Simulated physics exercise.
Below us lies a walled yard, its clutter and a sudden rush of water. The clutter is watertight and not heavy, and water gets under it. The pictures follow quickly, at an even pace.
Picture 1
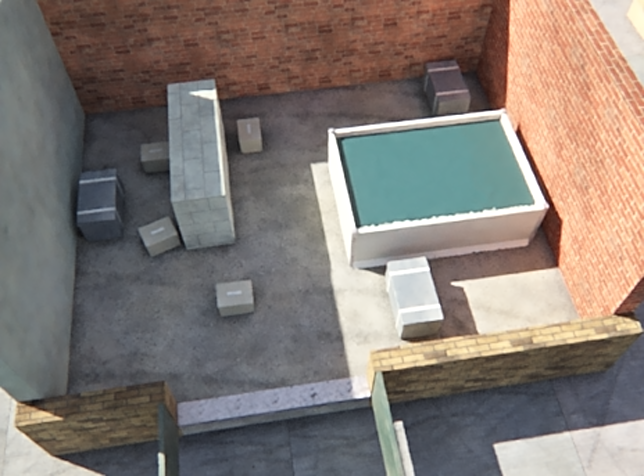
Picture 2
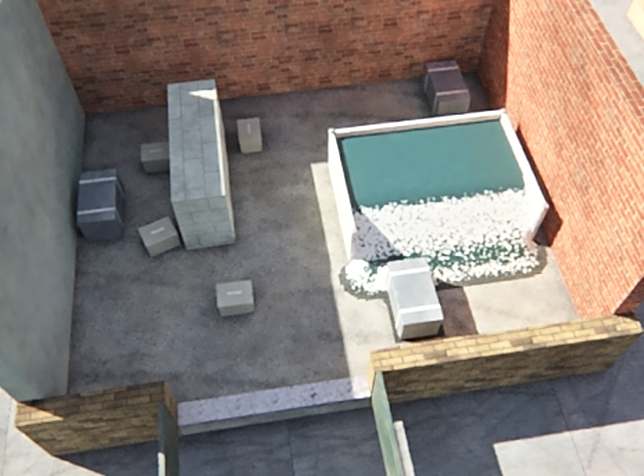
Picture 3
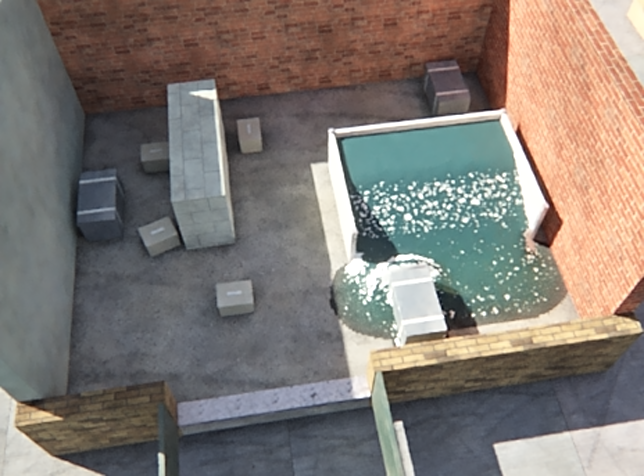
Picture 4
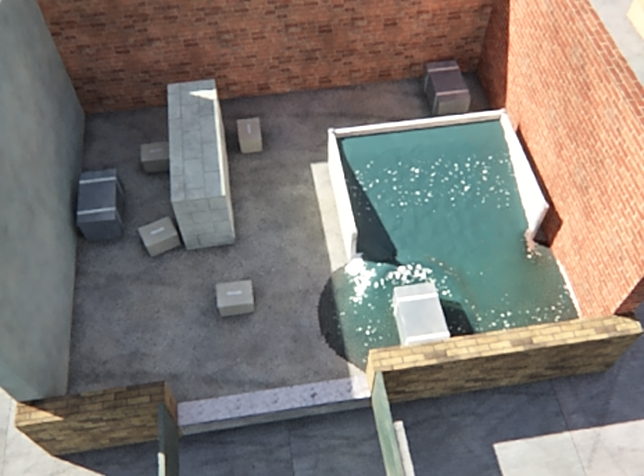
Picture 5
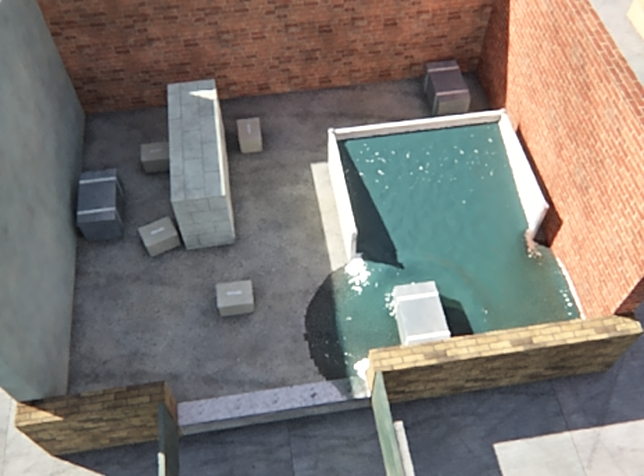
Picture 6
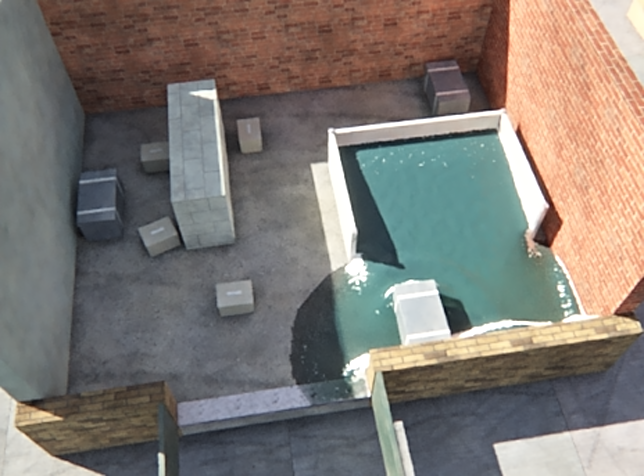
Teal water bursting from the front of a white-walled tank, foaming around a grey box and spreading across a brick-walled yard.
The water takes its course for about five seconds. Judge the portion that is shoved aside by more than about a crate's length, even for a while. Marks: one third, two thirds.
That comes to from one to two thirds.
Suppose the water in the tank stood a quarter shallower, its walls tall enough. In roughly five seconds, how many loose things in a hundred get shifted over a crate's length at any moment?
Close to 20 %.
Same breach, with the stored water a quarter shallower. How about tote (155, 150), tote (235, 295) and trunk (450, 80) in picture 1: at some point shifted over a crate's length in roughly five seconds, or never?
One after the other: Short of that, moved that far, under that.
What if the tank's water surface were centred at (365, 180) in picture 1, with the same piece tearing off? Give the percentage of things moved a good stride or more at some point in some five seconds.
Close to 50 %.
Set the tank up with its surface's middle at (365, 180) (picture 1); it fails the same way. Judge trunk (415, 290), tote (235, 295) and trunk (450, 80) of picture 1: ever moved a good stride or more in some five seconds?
One after the other: Shifted that much, yes, that far or more.
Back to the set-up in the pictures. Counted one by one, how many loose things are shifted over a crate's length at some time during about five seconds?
4 of them.
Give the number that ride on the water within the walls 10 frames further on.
I count 1.
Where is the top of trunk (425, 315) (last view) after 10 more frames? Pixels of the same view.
Close to (291, 302).
A moment on, 0 of 8 are well off their spots; 1 afloat.
Next, 1 of 8 are well off their spots; 1 afloat.
Later, 2 of 8 are well off their spots; 2 afloat.
In the end, 4 of 8 are well off their spots, and 4 have been at some point; 2 afloat.
